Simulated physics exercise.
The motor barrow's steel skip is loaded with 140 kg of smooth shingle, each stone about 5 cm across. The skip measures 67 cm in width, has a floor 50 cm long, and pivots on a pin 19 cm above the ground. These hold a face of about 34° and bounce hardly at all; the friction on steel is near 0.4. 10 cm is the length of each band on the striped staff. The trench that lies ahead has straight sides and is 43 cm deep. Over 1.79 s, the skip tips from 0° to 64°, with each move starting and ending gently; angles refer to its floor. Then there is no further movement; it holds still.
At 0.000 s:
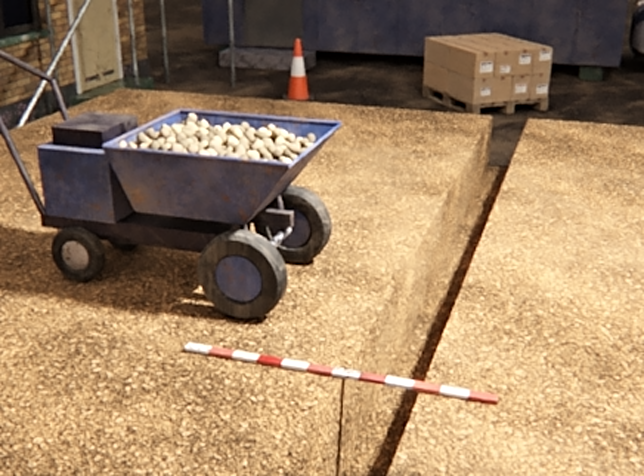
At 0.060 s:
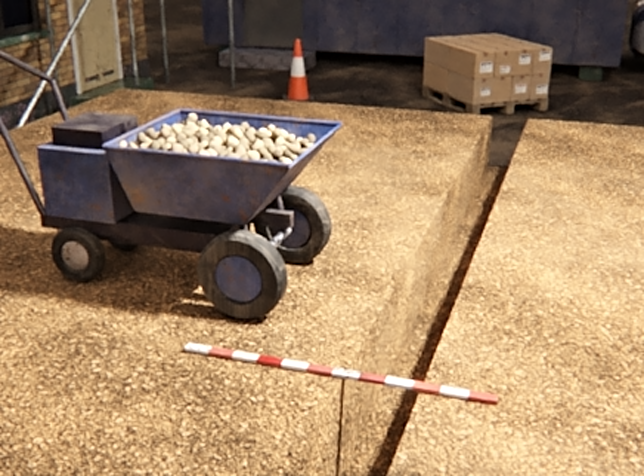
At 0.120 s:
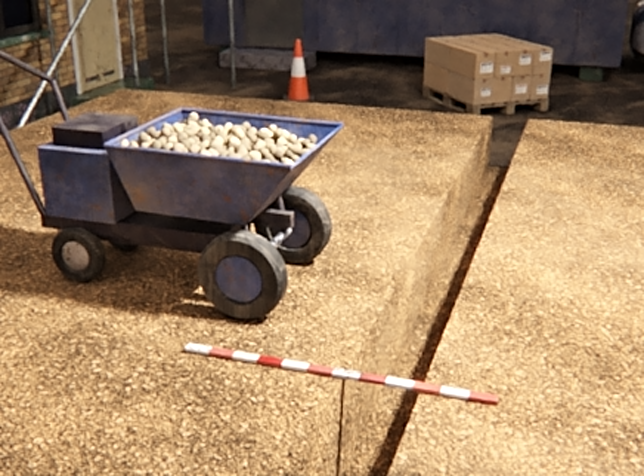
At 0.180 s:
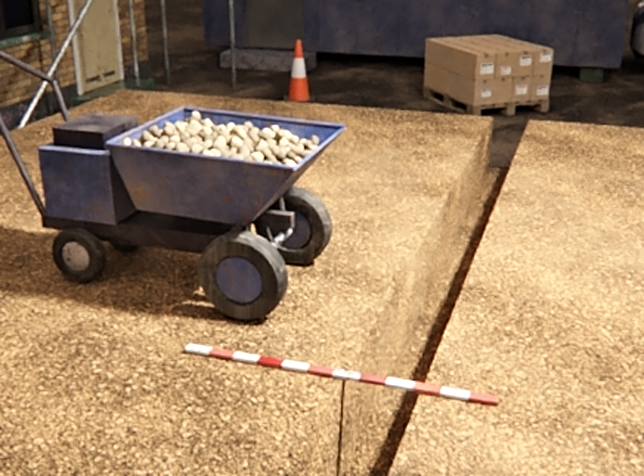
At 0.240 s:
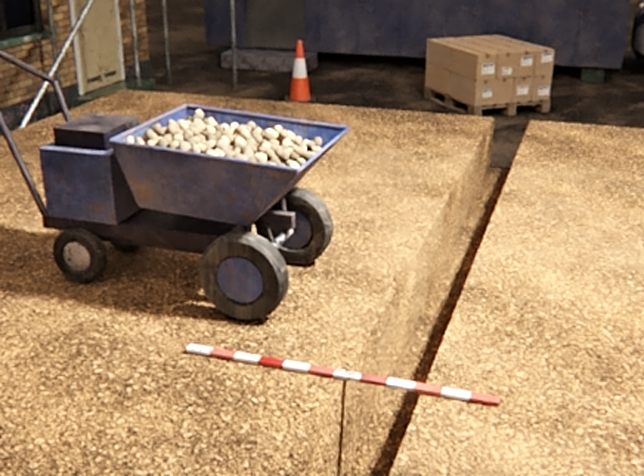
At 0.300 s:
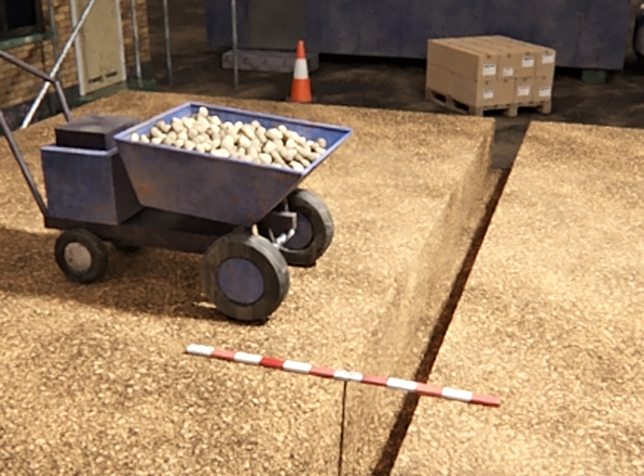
We see a blue motor barrow loaded with pale, smooth stones standing beside a narrow trench, a red-and-white pole lying across the gap. The barrow stays in place while its skip tilts slightly forward to the right.
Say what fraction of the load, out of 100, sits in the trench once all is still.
About 88 out of 100.
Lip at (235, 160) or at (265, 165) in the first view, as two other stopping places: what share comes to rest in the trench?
First spot about 75, second spot about 100 per cent.
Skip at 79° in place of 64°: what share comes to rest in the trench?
Share in trench: Approx. 90%.
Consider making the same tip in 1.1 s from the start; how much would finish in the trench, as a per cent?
About 80%.
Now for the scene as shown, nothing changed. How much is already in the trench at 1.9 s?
40 per cent or so by then.
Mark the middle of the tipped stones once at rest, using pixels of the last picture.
I'd point somewhere around (425, 373).
After 1.3 s the floor is at 54°; 98 % in the skip, 1 % in the trench; the foremost stones are at (409, 251).
After 1.9 s the floor is at 64°; 53 % in the skip, 39 % in the trench, 8 % past the trench; the foremost stones are at (532, 325).
After 2.2 s the floor is at 64°; 30 % in the skip, 57 % in the trench, 13 % past the trench; the foremost stones are at (602, 333).
After 4.2 s the floor is at 64°; 0 % in the skip, 88 % in the trench, 12 % past the trench; the foremost stones are at (626, 325).
